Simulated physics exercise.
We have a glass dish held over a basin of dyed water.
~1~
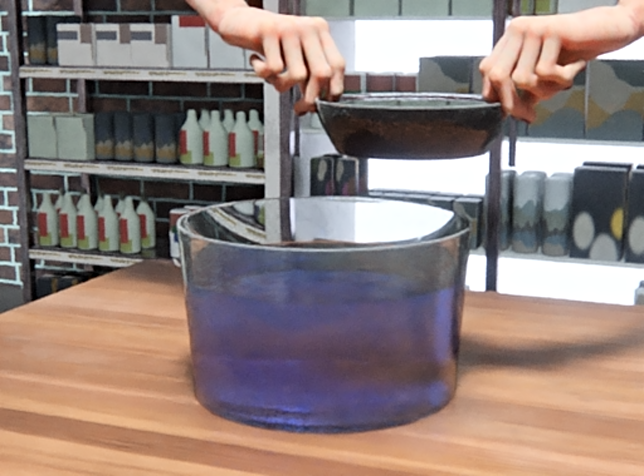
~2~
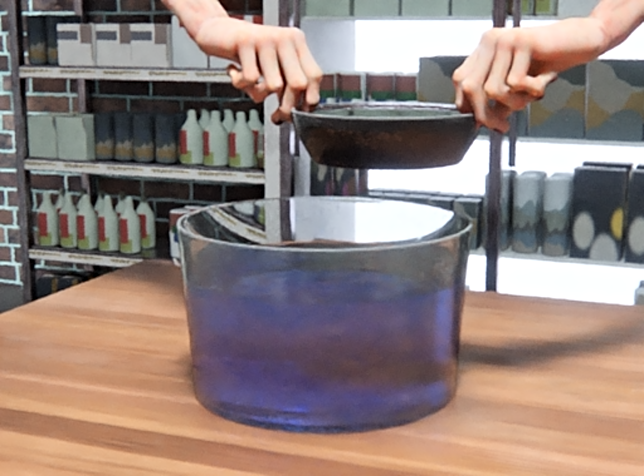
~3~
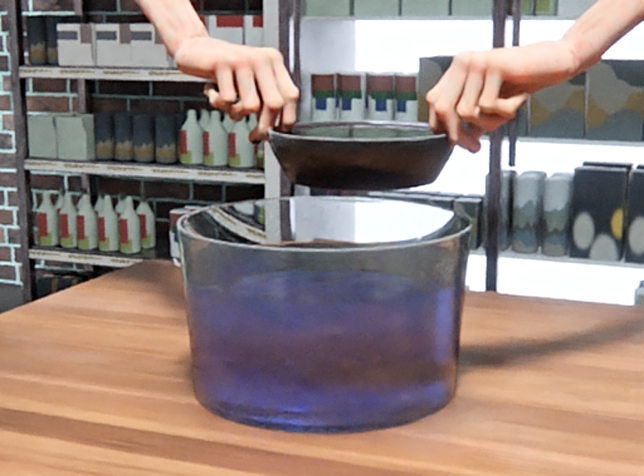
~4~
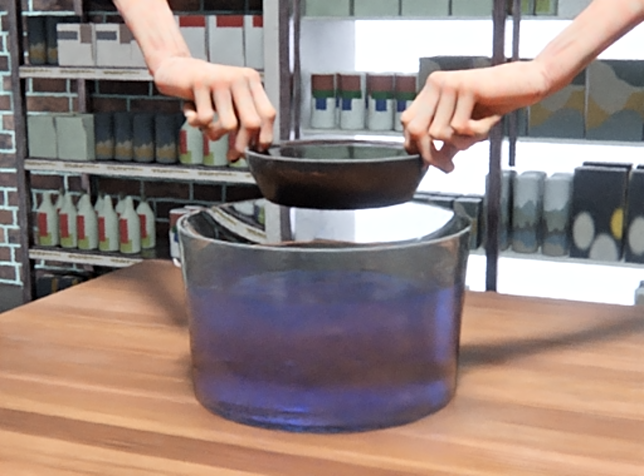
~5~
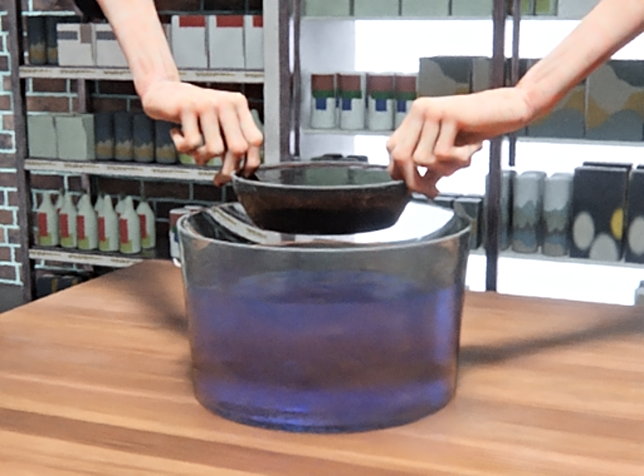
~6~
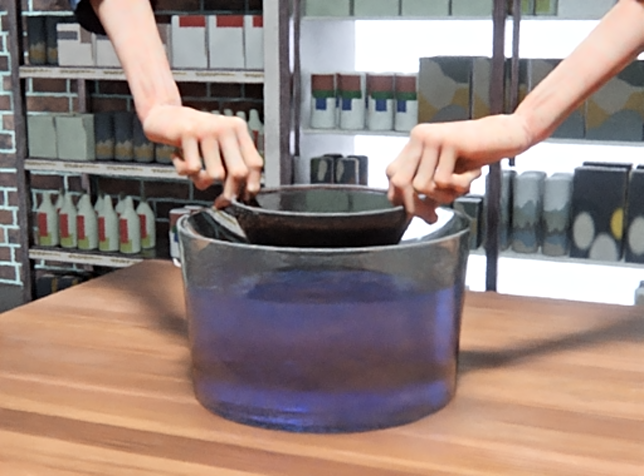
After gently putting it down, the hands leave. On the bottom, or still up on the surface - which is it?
My guess is it does not stay up after the hands leave.
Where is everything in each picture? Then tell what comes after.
In the first frame, dish (412, 122) nearly full; above the basin.
In the second frame, dish nearly full, surface at (387, 113); coming down.
In the third frame, dish (363, 151) nearly full; lower.
In the fourth frame, dish nearly full, surface at (339, 152); lower still.
In the fifth frame, dish (325, 195) nearly full; close to the surface.
In the sixth frame, dish nearly full, surface at (325, 202); just over the surface.
Soon after, the dish dips into the dyed water.
Later, dyed water pours in over its rim.
In the end, the dish lies on the bottom.
